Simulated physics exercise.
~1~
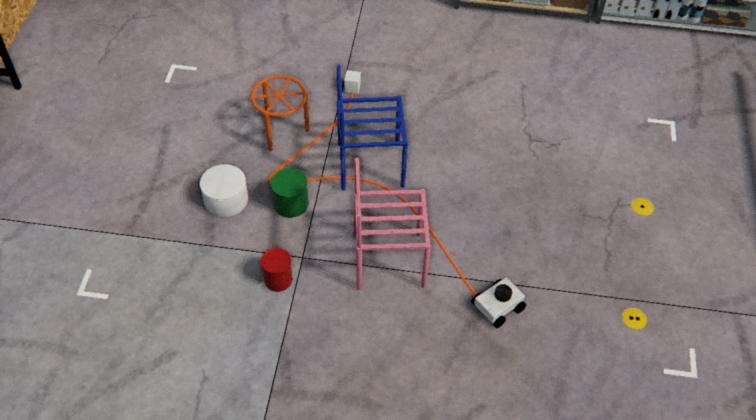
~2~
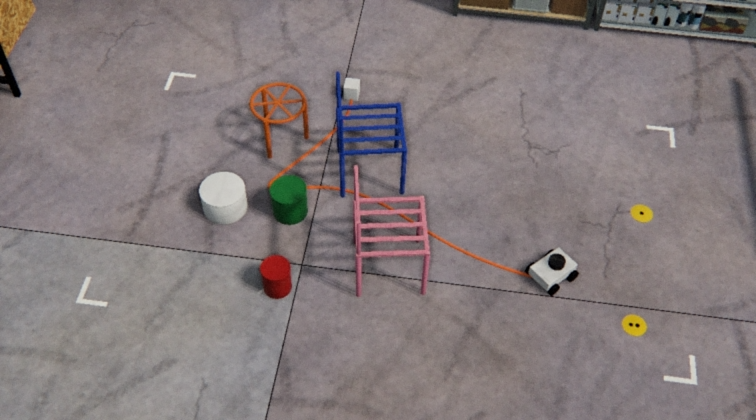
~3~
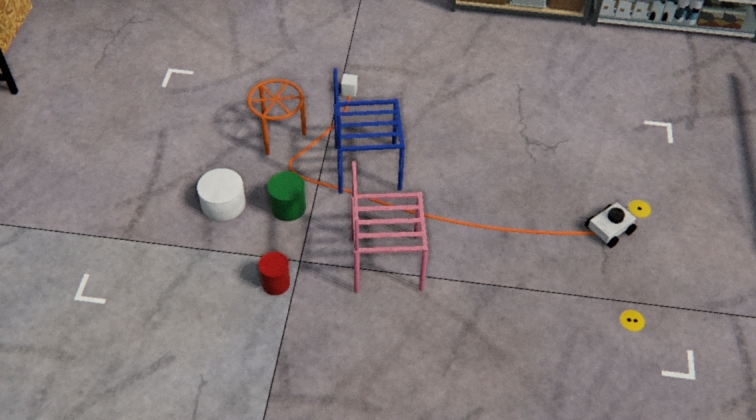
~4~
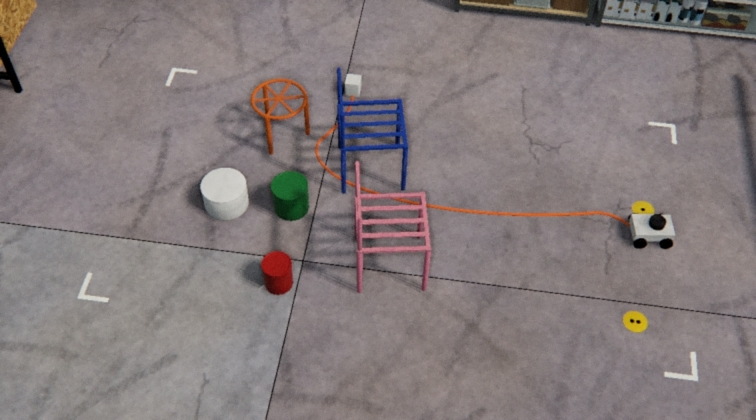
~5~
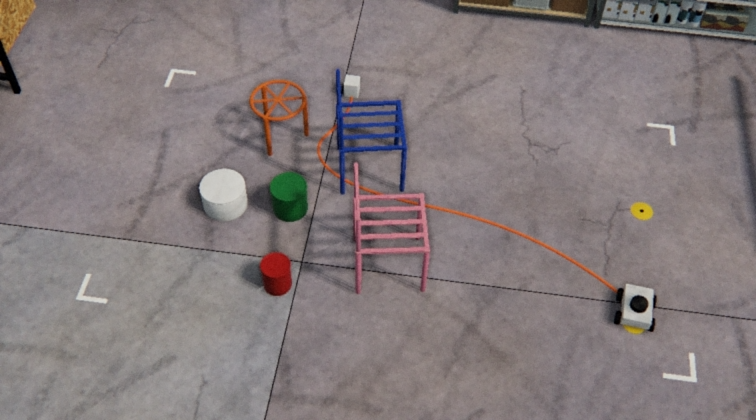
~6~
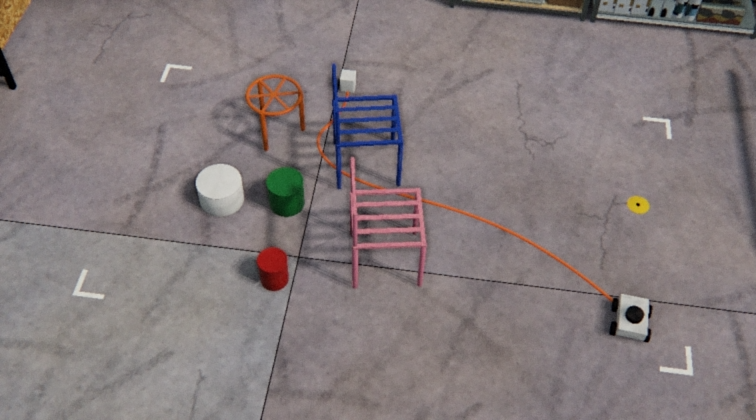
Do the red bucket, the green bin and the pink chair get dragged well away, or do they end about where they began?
They end about where they began. The red bucket keeps its place, and the green bin and the pink chair hardly stir.
